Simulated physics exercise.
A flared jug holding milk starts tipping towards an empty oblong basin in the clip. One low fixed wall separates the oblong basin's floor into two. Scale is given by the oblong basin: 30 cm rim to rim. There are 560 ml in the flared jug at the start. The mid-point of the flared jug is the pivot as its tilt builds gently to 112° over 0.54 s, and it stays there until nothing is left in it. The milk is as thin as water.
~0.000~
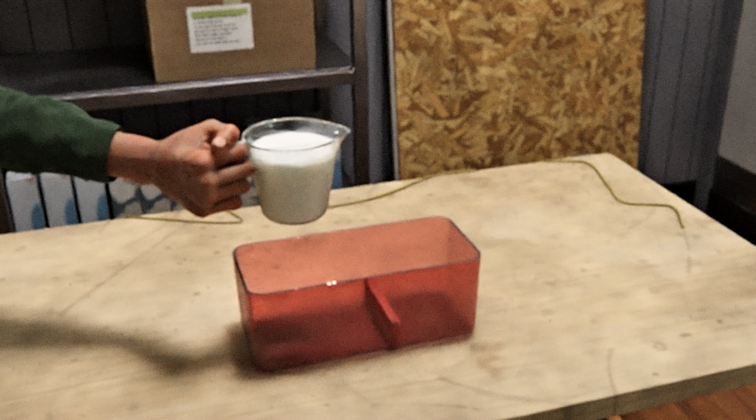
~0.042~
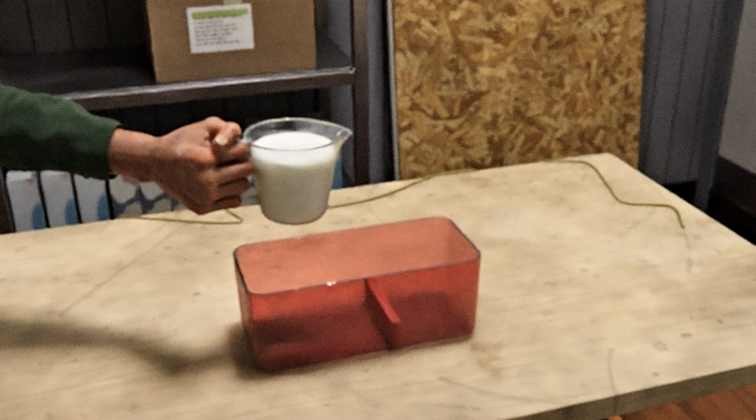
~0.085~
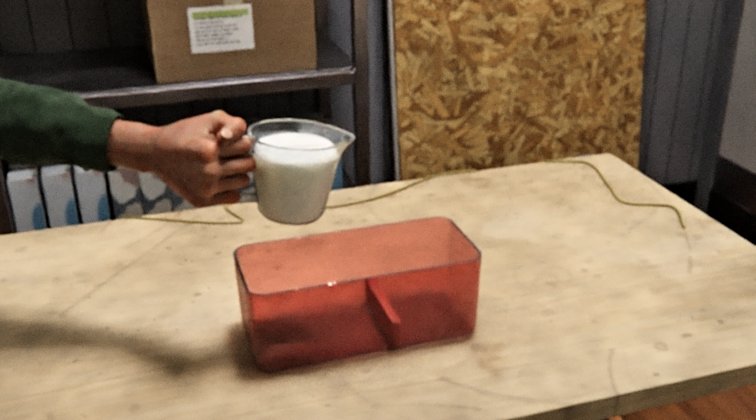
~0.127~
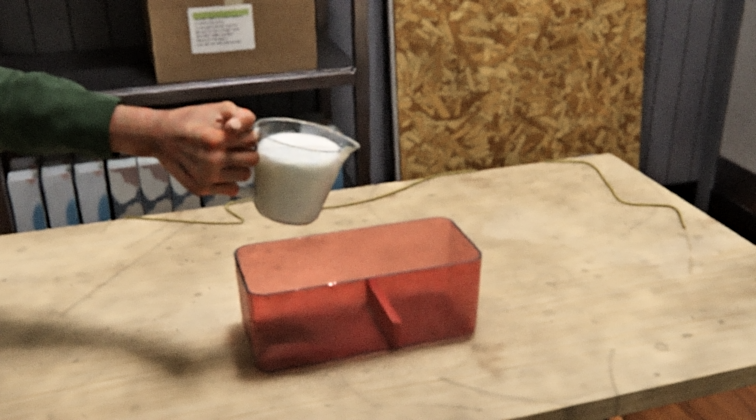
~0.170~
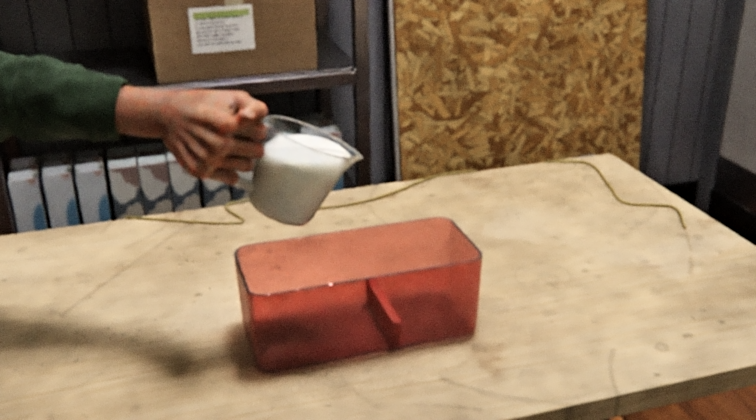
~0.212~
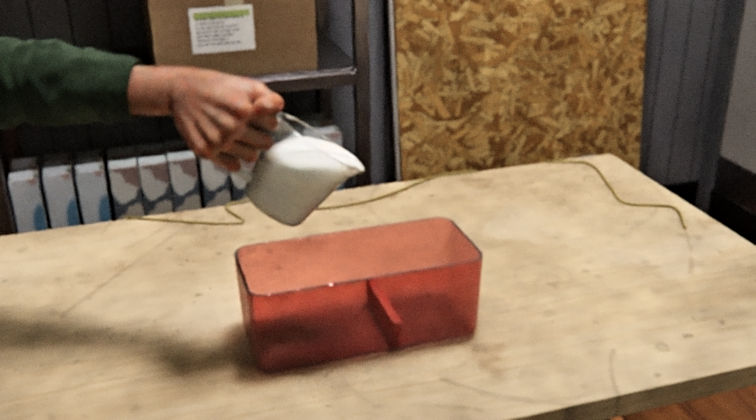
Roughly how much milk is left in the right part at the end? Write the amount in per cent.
Roughly 40 per cent is left in the right part.
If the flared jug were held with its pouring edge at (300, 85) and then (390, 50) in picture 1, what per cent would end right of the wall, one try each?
Around 10 per cent first, around 65 per cent next.
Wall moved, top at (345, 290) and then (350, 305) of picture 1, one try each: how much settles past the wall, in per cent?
I'd put it at about 90 per cent for the first and about 85 per cent for the second.
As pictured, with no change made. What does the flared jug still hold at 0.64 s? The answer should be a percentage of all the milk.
Some 2 per cent.
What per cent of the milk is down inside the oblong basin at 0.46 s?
Roughly 44 percent of it.
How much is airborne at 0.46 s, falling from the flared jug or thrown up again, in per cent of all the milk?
Share: Roughly 24 per cent.
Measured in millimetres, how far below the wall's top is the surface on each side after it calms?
The left comes to roughly 24 mm and the right to roughly 22 mm.
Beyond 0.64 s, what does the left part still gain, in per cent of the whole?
Roughly 6 per cent.
After 0.46 s the tilt is 106° and 32 per cent is still to pour, 10 is left of the wall and 33 right of it.
After 0.64 s the tilt is 112° and 2 per cent is still to pour, 50 is left of the wall and 40 right of it.
After 0.83 s the tilt is 112° and 0 per cent is still to pour, 56 is left of the wall and 40 right of it.
After 1.04 s the tilt is 112° and 0 per cent is still to pour, 56 is left of the wall and 40 right of it.
In the end 56 per cent lies left of the wall, 40 right of it and 4 outside.
